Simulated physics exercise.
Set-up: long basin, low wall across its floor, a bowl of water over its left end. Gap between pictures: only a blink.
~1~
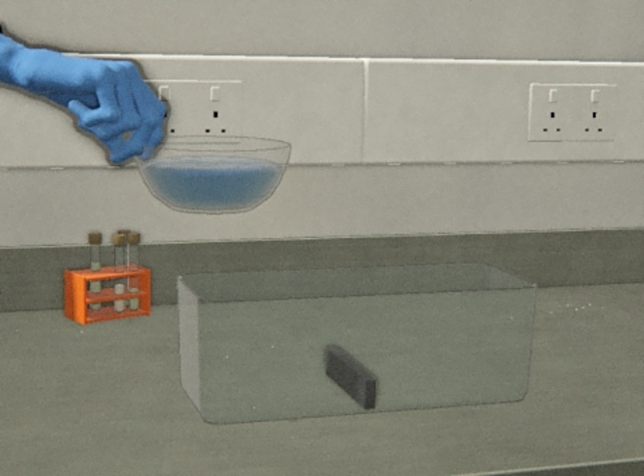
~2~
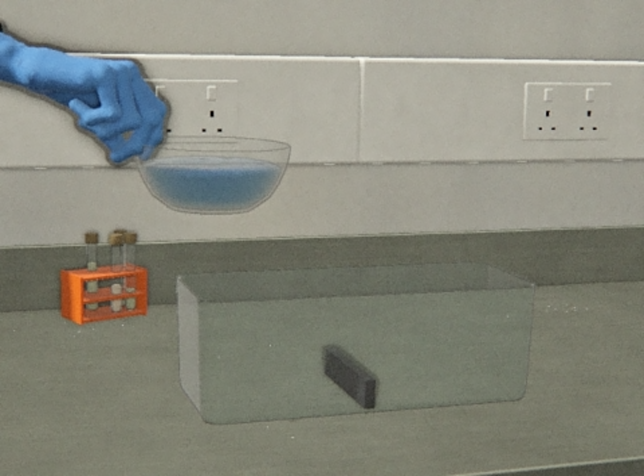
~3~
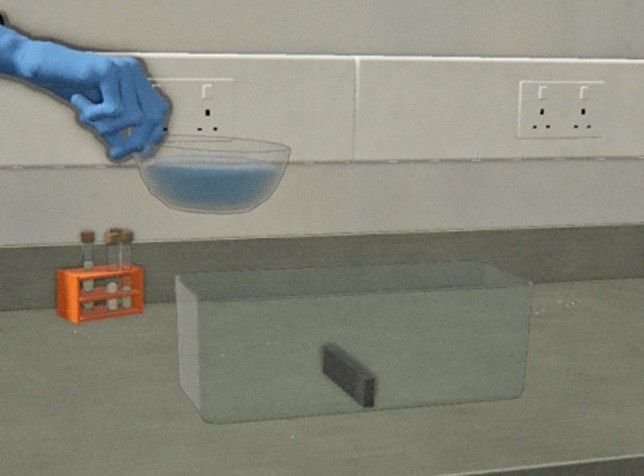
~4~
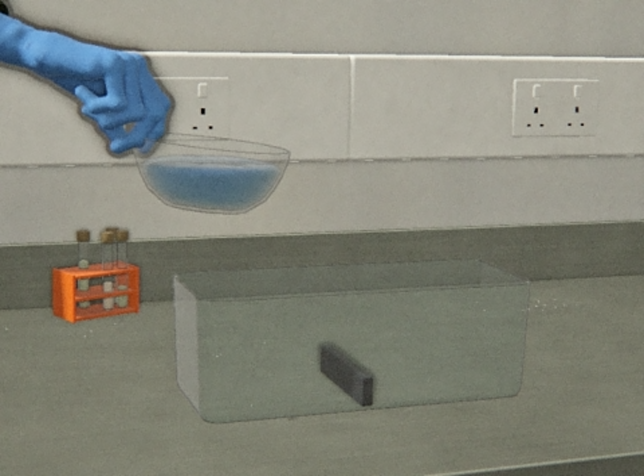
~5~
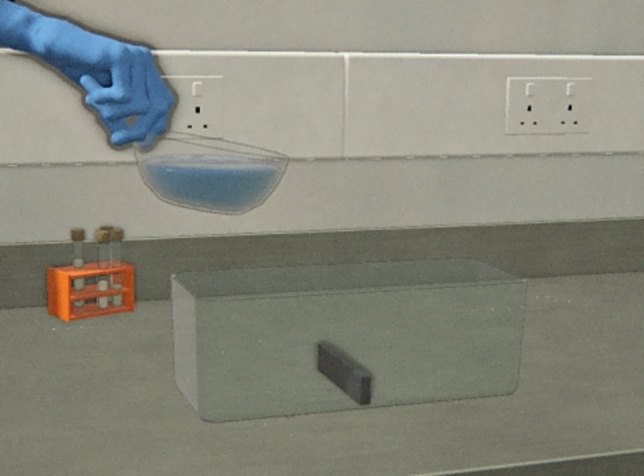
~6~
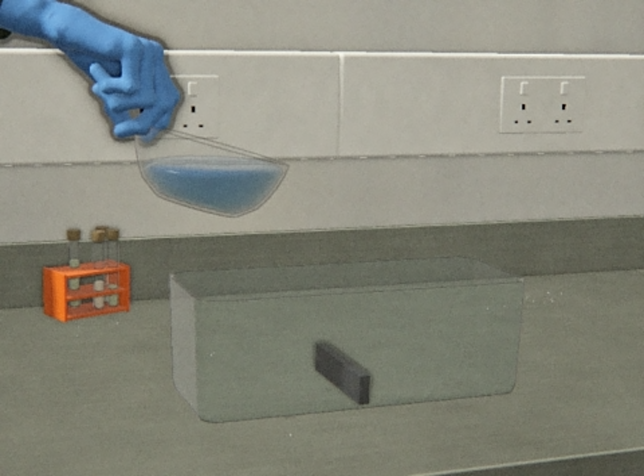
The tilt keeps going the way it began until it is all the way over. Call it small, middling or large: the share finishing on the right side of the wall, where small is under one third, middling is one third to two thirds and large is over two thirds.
Small.
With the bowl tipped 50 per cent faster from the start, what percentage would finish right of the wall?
It comes to some 20 in a hundred.
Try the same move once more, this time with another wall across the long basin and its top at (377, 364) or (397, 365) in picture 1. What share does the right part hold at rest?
The first one comes to 10 percent, while the second comes to 15 percent.
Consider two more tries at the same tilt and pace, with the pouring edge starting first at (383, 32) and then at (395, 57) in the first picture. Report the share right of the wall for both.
You'd get around 90 per cent and then around 90 per cent.
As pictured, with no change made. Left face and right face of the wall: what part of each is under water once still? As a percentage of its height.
I'd say close to 60 per cent on the left side and 20 on the right.
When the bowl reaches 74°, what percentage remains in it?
Roughly 30 percent.
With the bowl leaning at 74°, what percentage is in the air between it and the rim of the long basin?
Near 30 parts in a hundred.
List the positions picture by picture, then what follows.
In the first frame, it leans 0°; its right rim is at (287, 145); the water meets the walls at (140, 164) and (279, 163); the long basin's rim runs from (188, 290) to (512, 276); the wall's top is at (350, 365).
In the second frame, it leans 1°; its right rim is at (287, 146); the water meets the walls at (141, 165) and (279, 163).
In the third frame, it leans 3°; its right rim is at (286, 148); the water meets the walls at (140, 164) and (278, 164).
In the fourth frame, it leans 6°; its right rim is at (285, 152); the water meets the walls at (142, 163) and (277, 164).
In the fifth frame, it leans 10°; its right rim is at (284, 157); the water meets the walls at (140, 163) and (277, 163).
In the sixth frame, it leans 16°; its right rim is at (283, 165); the water meets the walls at (142, 164) and (278, 165).
A moment on, the bowl is tipped part way and 28 per cent is still to pour, 31 is left of the wall and 12 right of it.
Next, the bowl is tipped right over and 0 per cent is still to pour, 78 is left of the wall and 21 right of it.
Then the bowl is tipped right over and 0 per cent is still to pour, 77 is left of the wall and 23 right of it.
Later the bowl is tipped right over and 0 per cent is still to pour, 77 is left of the wall and 23 right of it.
At rest 77 per cent lies left of the wall, 23 right of it and 0 outside.
